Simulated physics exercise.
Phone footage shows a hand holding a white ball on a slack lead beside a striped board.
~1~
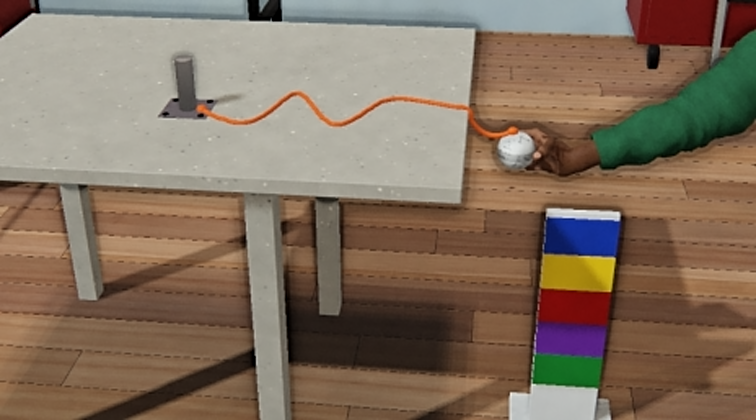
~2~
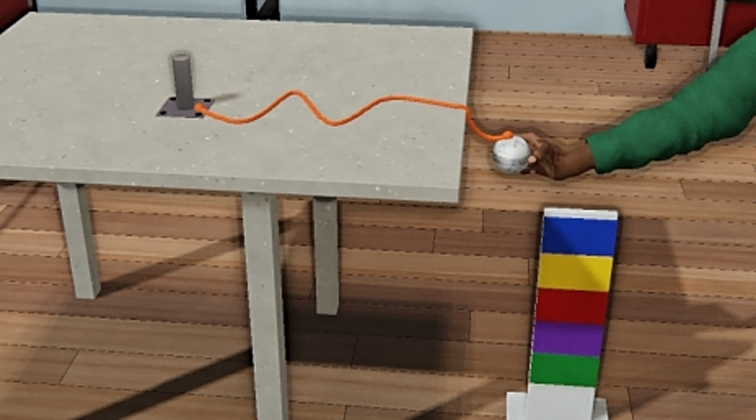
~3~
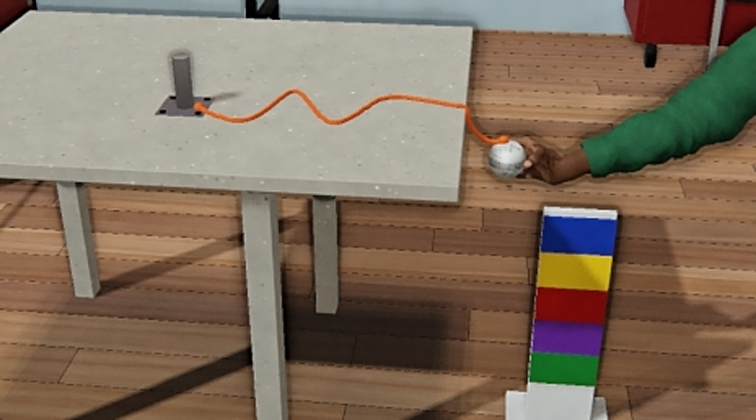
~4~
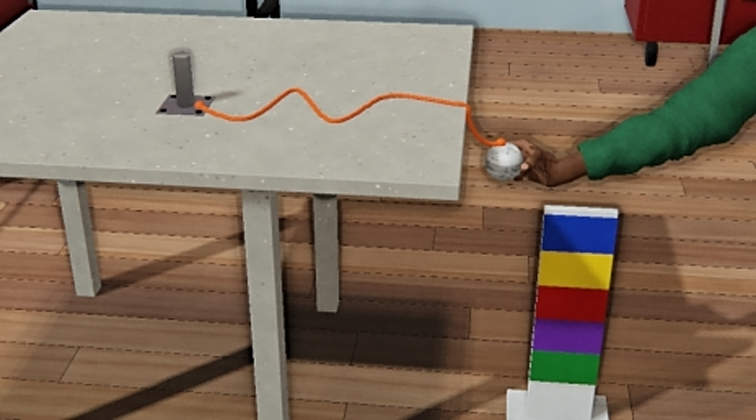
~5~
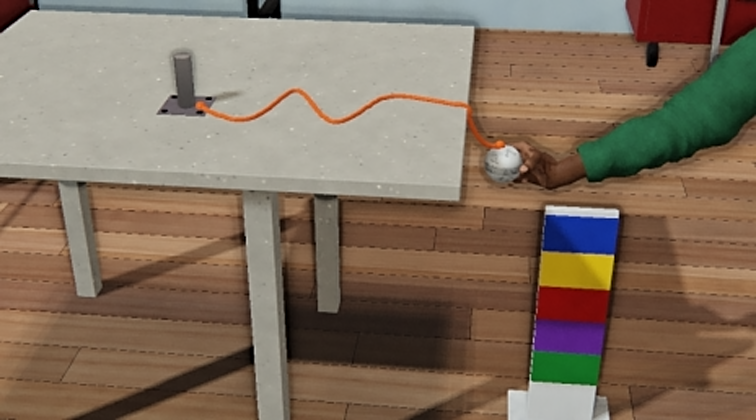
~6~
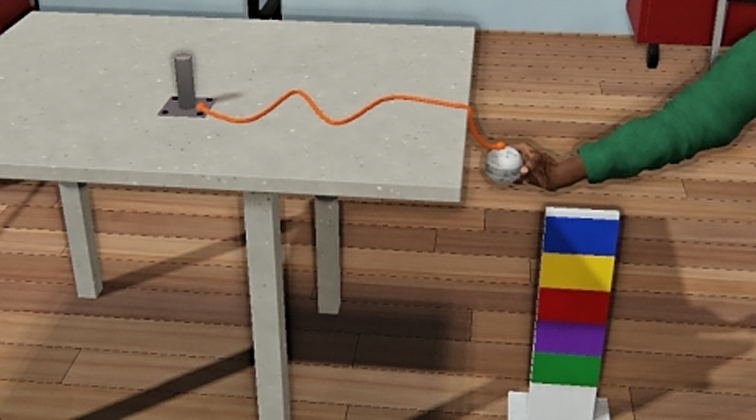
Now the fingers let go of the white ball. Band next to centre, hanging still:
Red.
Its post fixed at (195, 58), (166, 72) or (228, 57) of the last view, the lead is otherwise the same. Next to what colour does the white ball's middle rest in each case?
Answer, in order: Yellow, yellow, red.
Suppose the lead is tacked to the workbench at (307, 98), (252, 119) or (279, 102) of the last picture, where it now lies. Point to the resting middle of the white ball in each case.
Taking the tries in turn: (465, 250), (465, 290) and (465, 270).
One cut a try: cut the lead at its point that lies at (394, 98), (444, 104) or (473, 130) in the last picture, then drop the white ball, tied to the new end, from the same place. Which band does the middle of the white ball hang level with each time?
First try: Higher than all five; second try: Blue; third try: Yellow.
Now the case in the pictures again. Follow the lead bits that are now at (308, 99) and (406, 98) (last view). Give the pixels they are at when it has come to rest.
The first moves to (375, 108), the second to (468, 181).
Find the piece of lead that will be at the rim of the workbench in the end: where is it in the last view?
That spot is roughly at (355, 116).
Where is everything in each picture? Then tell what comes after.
The first picture shows white ball (516, 151); blue (581, 239); yellow (578, 274); red (574, 308); purple (570, 341); green (567, 372).
The second picture shows white ball (511, 155); lead through (227, 120) (280, 100) (316, 112) (369, 108) (436, 103).
The third picture shows white ball (507, 159).
The fourth picture shows white ball (504, 161); lead through (227, 118) (280, 98) (316, 110) (369, 106) (436, 101).
The fifth picture shows white ball (504, 164).
The sixth picture shows white ball (504, 165); lead through (229, 120) (282, 99) (318, 112) (371, 107) (437, 103).
Early on, ball near (481, 257); level with yellow.
Midway, ball near (441, 300); level with red.
Near the end, ball near (466, 301); level with red.
Finally, ball near (463, 301); level with red. At red.
